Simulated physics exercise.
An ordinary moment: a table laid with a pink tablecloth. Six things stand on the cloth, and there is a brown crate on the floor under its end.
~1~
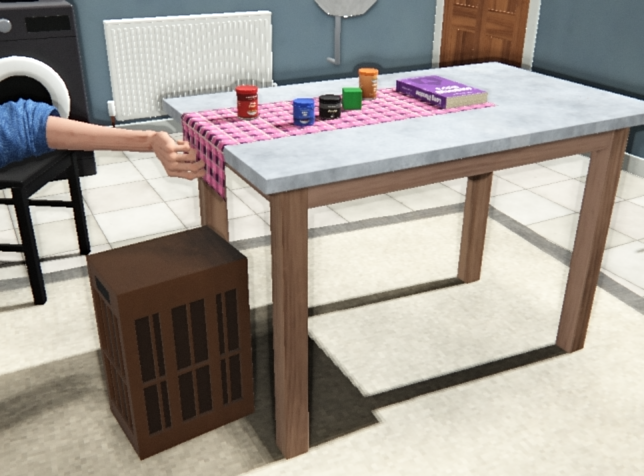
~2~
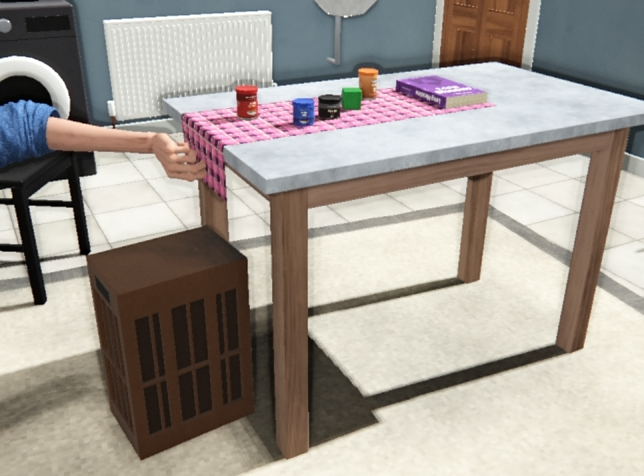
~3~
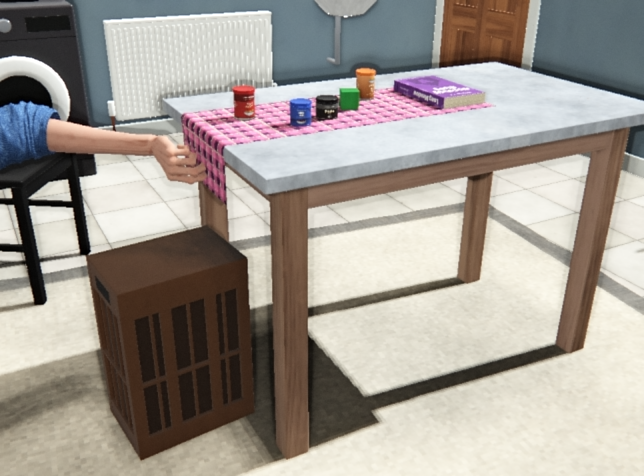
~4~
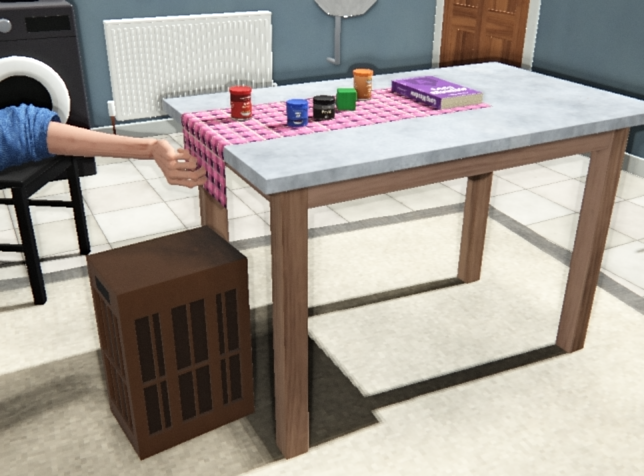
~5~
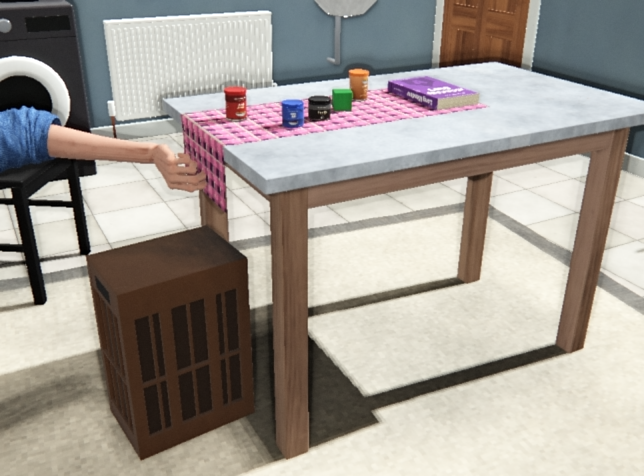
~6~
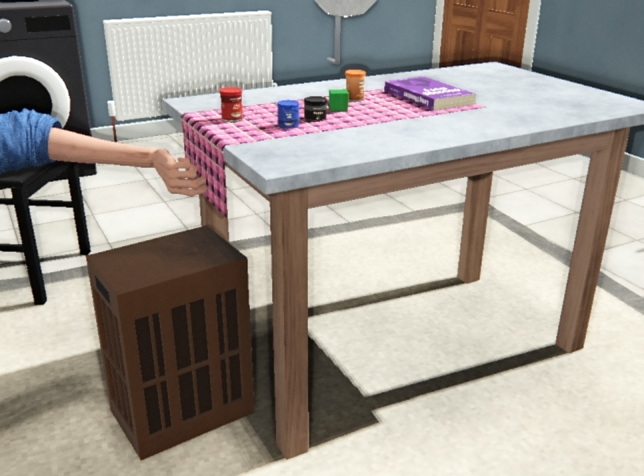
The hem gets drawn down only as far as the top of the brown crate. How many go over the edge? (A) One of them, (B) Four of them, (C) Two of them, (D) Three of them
One of them.
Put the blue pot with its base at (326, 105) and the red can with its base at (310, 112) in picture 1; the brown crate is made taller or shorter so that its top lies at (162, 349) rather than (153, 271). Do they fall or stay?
Blue pot is gone, red can is gone.
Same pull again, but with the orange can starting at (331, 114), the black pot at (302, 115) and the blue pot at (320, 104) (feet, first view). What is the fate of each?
The orange can stays on, the black pot holds on, the blue pot remains up.
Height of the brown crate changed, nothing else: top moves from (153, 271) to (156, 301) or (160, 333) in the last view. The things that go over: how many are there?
2 and 3.
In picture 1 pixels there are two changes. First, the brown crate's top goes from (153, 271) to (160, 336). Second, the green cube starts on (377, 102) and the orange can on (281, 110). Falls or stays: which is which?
The green cube stays put, the orange can is lost.
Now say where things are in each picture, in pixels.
Hem (226, 201); red can (247, 88); blue pot (304, 100); black pot (330, 97); green cube (352, 89); orange can (368, 70); top of the crate (153, 271), in the first frame.
Hem (228, 202); red can (246, 88), in the second frame.
Hem (226, 205); blue pot (301, 101), in the third frame.
Hem (226, 209); black pot (324, 98); top of the crate (153, 271), in the fourth frame.
Hem (227, 213); green cube (342, 90), in the fifth frame.
Hem (227, 218); red can (231, 90); blue pot (288, 102); black pot (316, 99); green cube (338, 91); orange can (356, 72), in the sixth frame.
A little later, hem near (206, 218); all still up.
Next, hem on the crate; red can gone.
When it is over, hem on the crate; red can gone. The count of fallen things is one.
